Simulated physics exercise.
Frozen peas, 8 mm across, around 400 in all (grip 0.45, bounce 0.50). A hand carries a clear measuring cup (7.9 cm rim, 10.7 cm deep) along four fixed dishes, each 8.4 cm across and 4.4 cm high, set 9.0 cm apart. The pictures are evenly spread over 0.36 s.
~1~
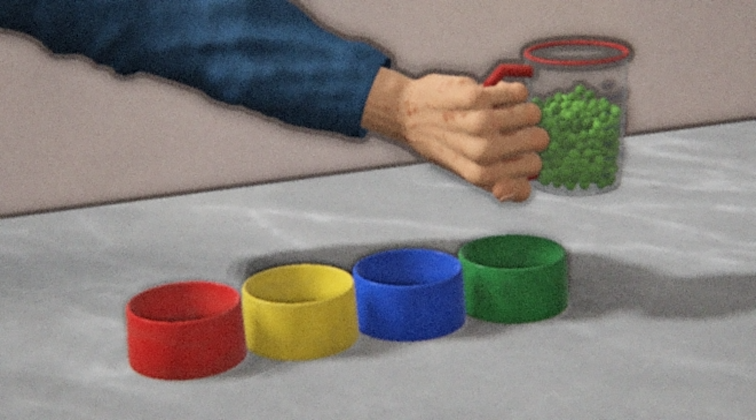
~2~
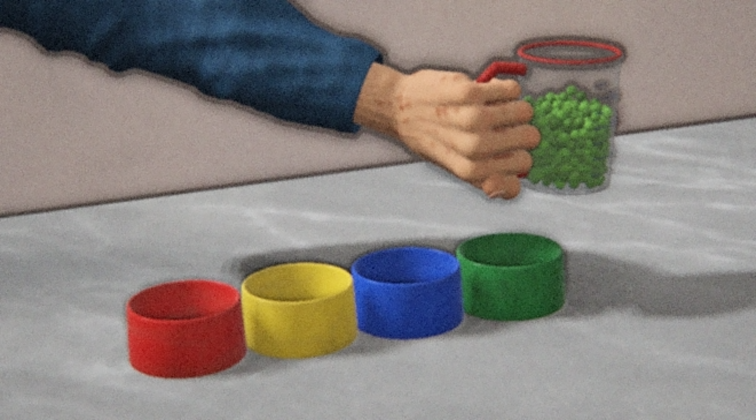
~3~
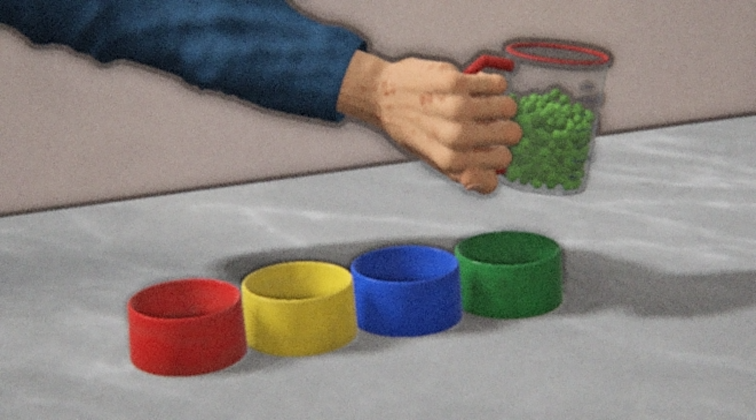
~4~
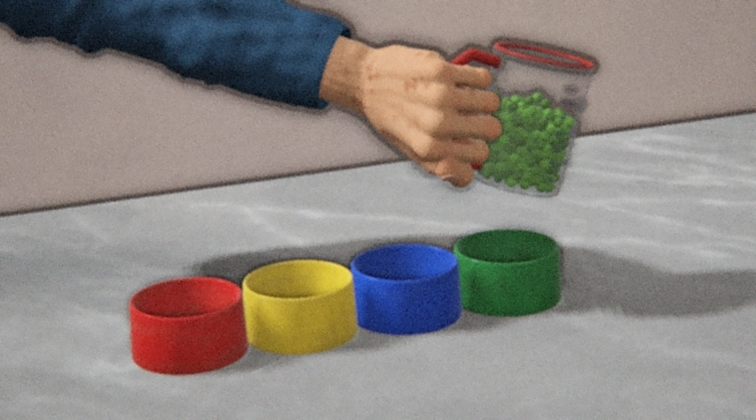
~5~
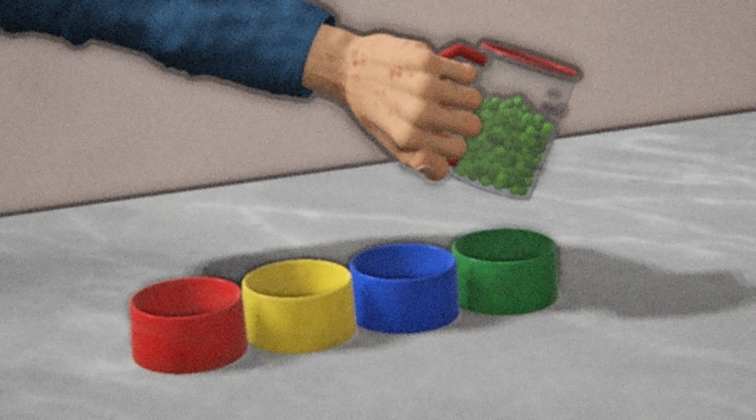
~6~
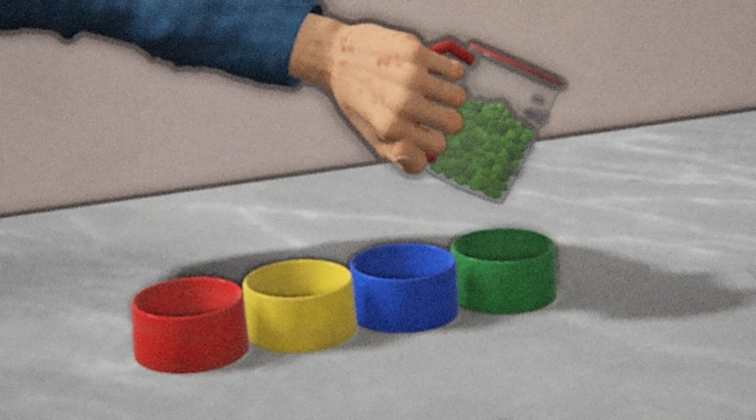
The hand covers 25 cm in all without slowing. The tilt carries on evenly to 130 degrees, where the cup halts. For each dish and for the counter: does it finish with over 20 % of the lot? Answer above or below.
Red: Below, blue: Above, green: Below, yellow: Above, counter: Above.
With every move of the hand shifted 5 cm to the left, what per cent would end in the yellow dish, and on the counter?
Then: Yellow 90, counter 0.
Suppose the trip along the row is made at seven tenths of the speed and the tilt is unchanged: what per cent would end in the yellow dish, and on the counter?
In that case yellow 10, counter 10.
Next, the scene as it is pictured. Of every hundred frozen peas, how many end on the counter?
Some 30 per cent.
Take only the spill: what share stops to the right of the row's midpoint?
Roughly 60 per cent.
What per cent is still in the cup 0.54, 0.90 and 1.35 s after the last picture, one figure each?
In turn: 100, 95, 0.
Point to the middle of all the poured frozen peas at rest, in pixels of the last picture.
Around (361, 309).
Then, 0.54 s after the last picture, tilt 76 degrees; cup holds 100 %.
Then, 0.90 s after the last picture, tilt 108 degrees; cup holds 95 %.
Then, 1.35 s after the last picture, tilt 130 degrees; cup holds 0 %, blue 35 %, yellow 40 %.
In the end, red 0 %, blue 35 %, green 0 %, yellow 35 %, counter 30 %.
